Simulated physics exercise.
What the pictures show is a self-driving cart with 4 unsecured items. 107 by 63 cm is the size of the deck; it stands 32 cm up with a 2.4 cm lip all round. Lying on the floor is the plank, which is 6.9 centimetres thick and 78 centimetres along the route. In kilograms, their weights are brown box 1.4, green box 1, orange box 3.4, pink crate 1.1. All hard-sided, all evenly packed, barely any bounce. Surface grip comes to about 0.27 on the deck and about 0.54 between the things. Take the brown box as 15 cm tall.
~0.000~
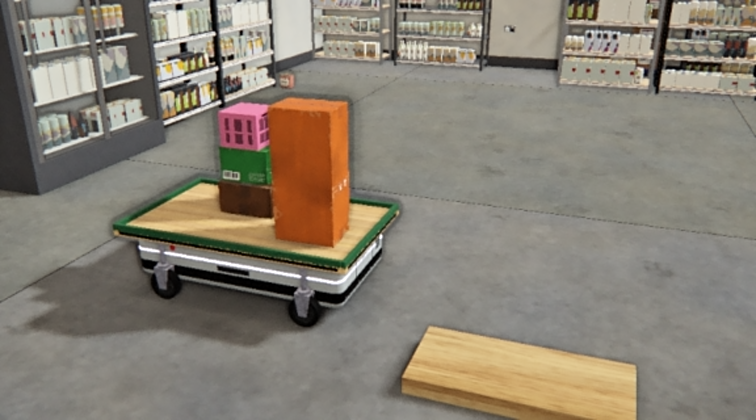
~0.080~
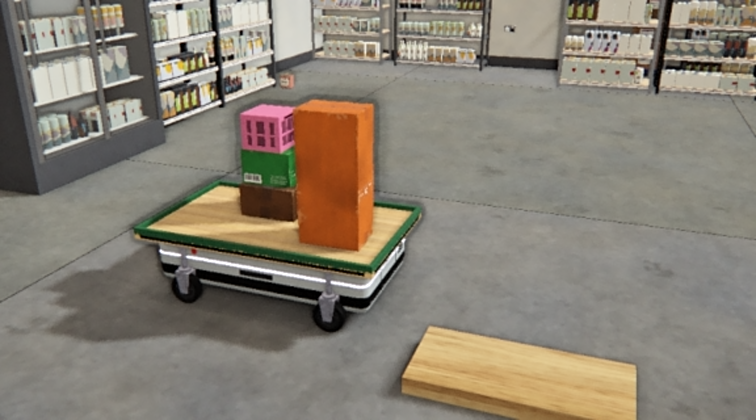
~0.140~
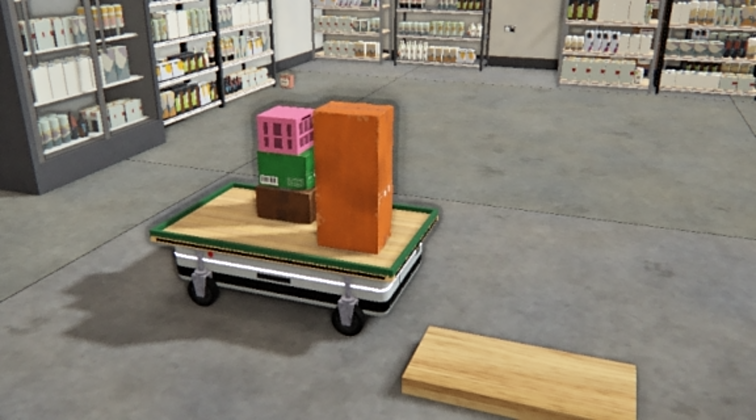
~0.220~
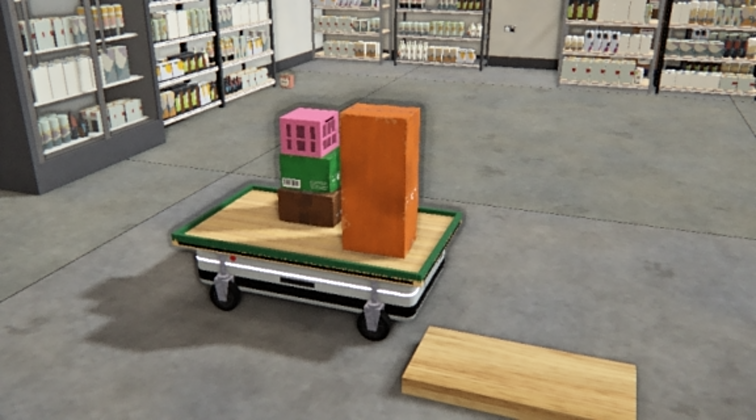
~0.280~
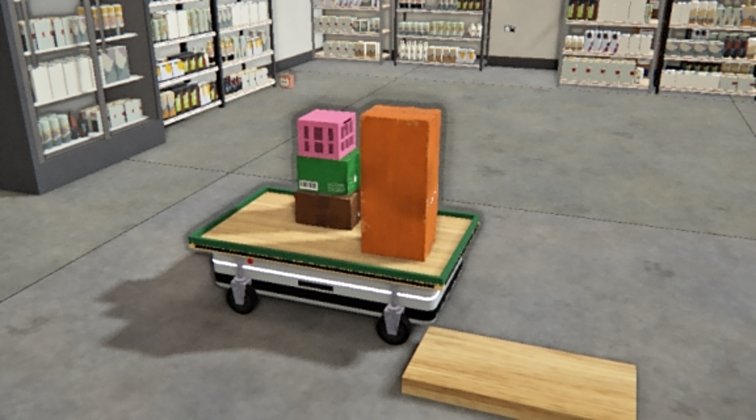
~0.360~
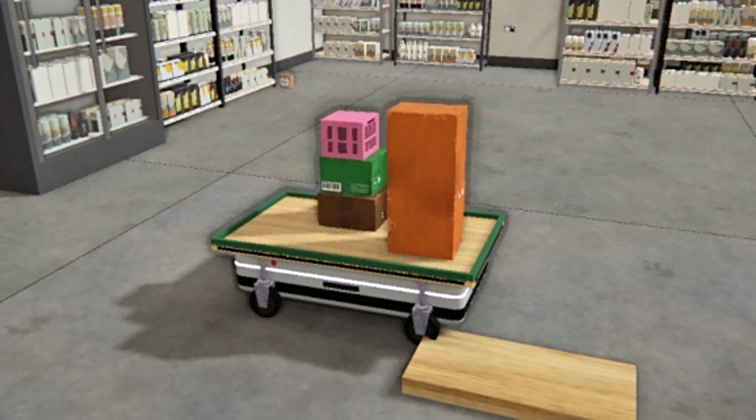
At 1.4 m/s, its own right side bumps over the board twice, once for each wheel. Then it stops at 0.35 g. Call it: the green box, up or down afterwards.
Up.
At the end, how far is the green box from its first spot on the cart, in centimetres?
Displacement: Approx. 8 cm.
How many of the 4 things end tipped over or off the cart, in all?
The number is 2.
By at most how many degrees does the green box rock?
Max tilt: Approx. 12°.
After 0.96 s, 134 cm covered; green box 10° off upright near (544, 178); orange box 75° off upright; pink crate 13° off upright.
After 1.56 s, 218 cm covered; orange box now off the cart; green box moved 5 cm; pink crate 20° off upright.
In the end (2.9 s), off the cart and tipped over, orange box and pink crate; the other 2 under 10 cm from the start.
